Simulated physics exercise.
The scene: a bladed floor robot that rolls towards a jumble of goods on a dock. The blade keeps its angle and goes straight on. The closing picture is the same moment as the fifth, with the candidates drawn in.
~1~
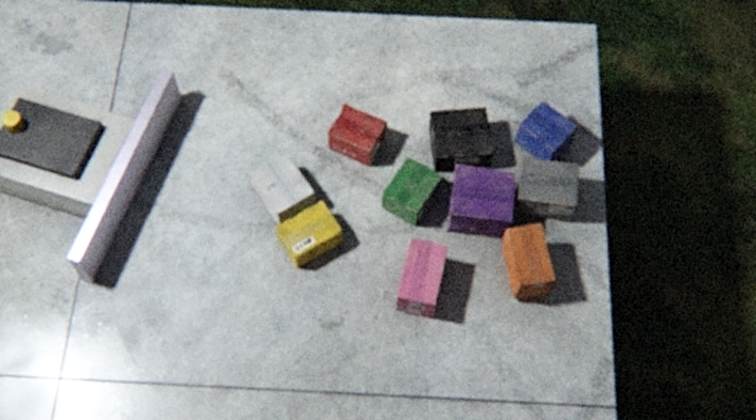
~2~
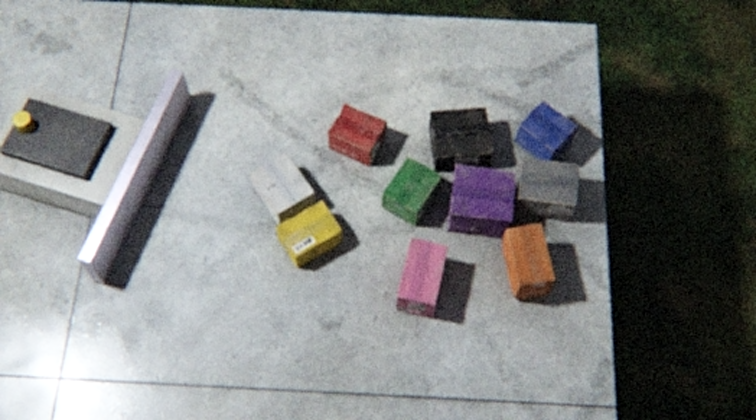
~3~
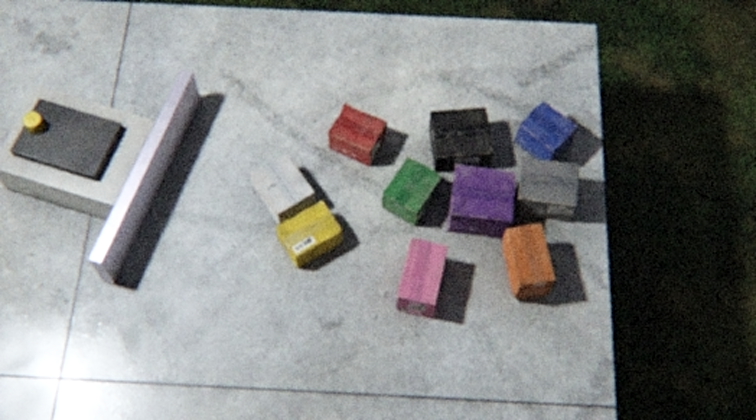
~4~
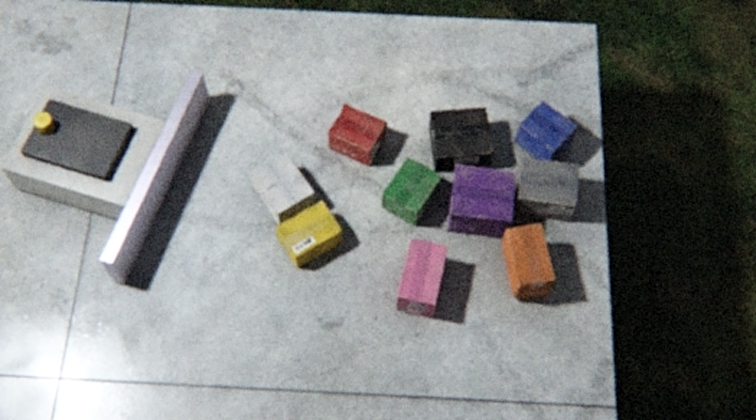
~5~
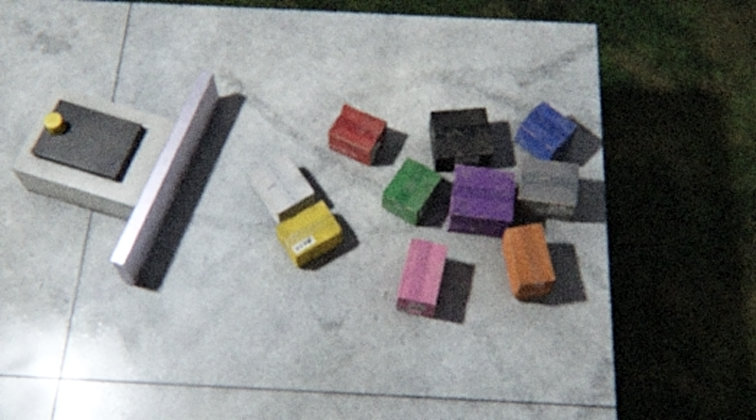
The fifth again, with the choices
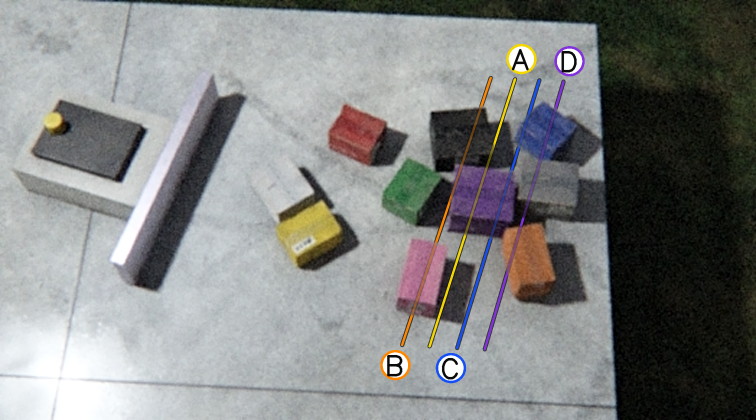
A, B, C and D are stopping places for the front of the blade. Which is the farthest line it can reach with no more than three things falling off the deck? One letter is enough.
As far as mark C.
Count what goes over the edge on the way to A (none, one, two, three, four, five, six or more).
By then, two.
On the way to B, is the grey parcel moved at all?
Yes.
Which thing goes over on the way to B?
It is the grey parcel.
On the marked copy, A at (475, 204); B at (449, 203); C at (501, 206); D at (527, 207).
With C. Early on, robot (214, 147); yellow parcel (318, 244); white parcel (323, 200).
Further on, robot (335, 153); grey parcel (588, 192); blue box (569, 136).
At the end, robot (428, 157); blue box over the edge; grey parcel over the edge; three fallen.
As for the rest, A is within the limit but short; B is within the limit but short; D drops four.
